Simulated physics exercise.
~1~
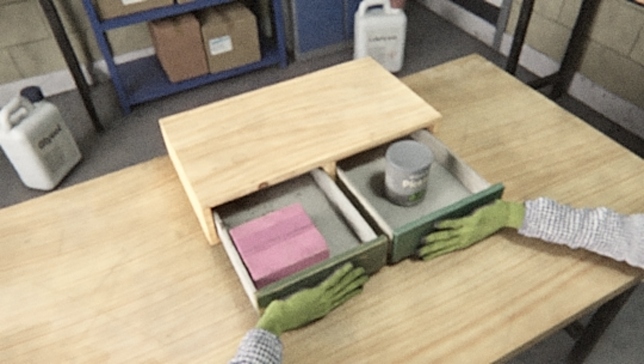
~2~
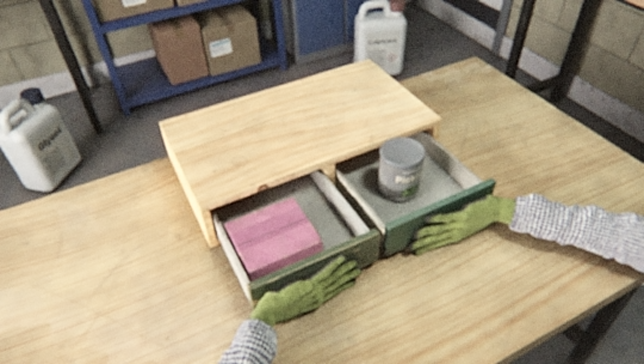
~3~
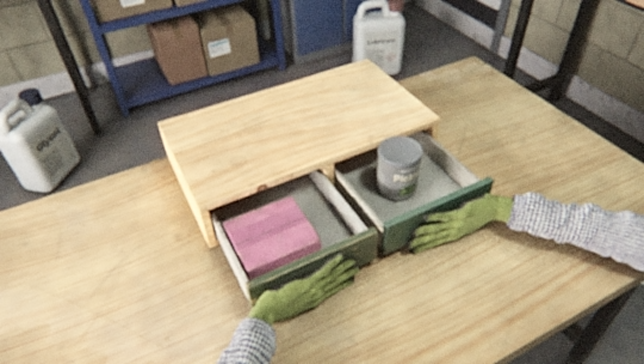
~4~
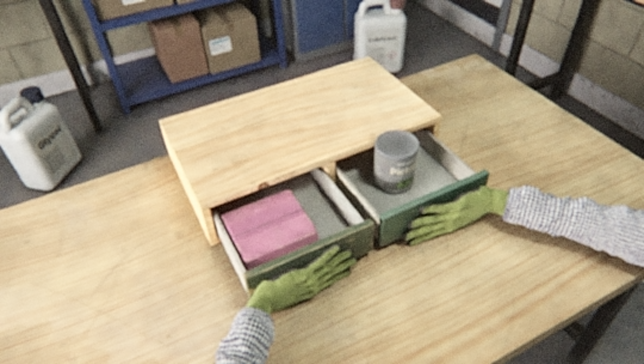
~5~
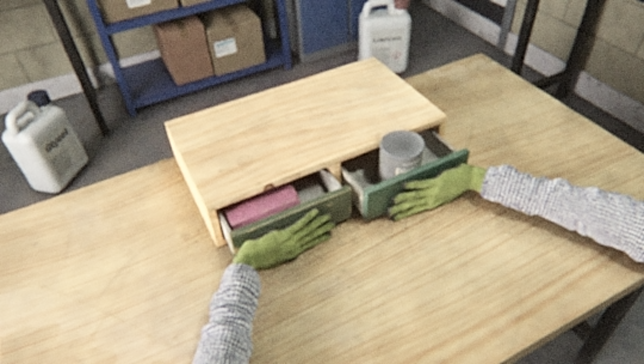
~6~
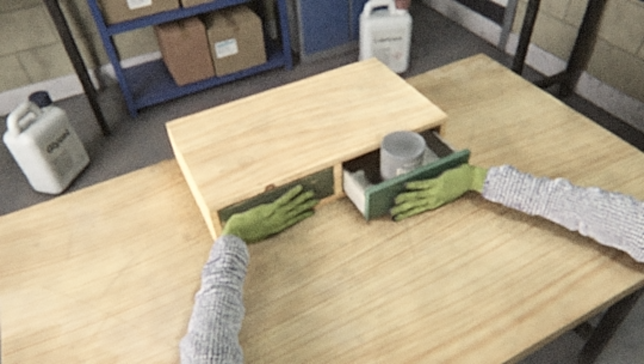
Green-gloved hands pushing in two open drawers on a wooden chest, the left closing over a pink box, the right staying ajar.
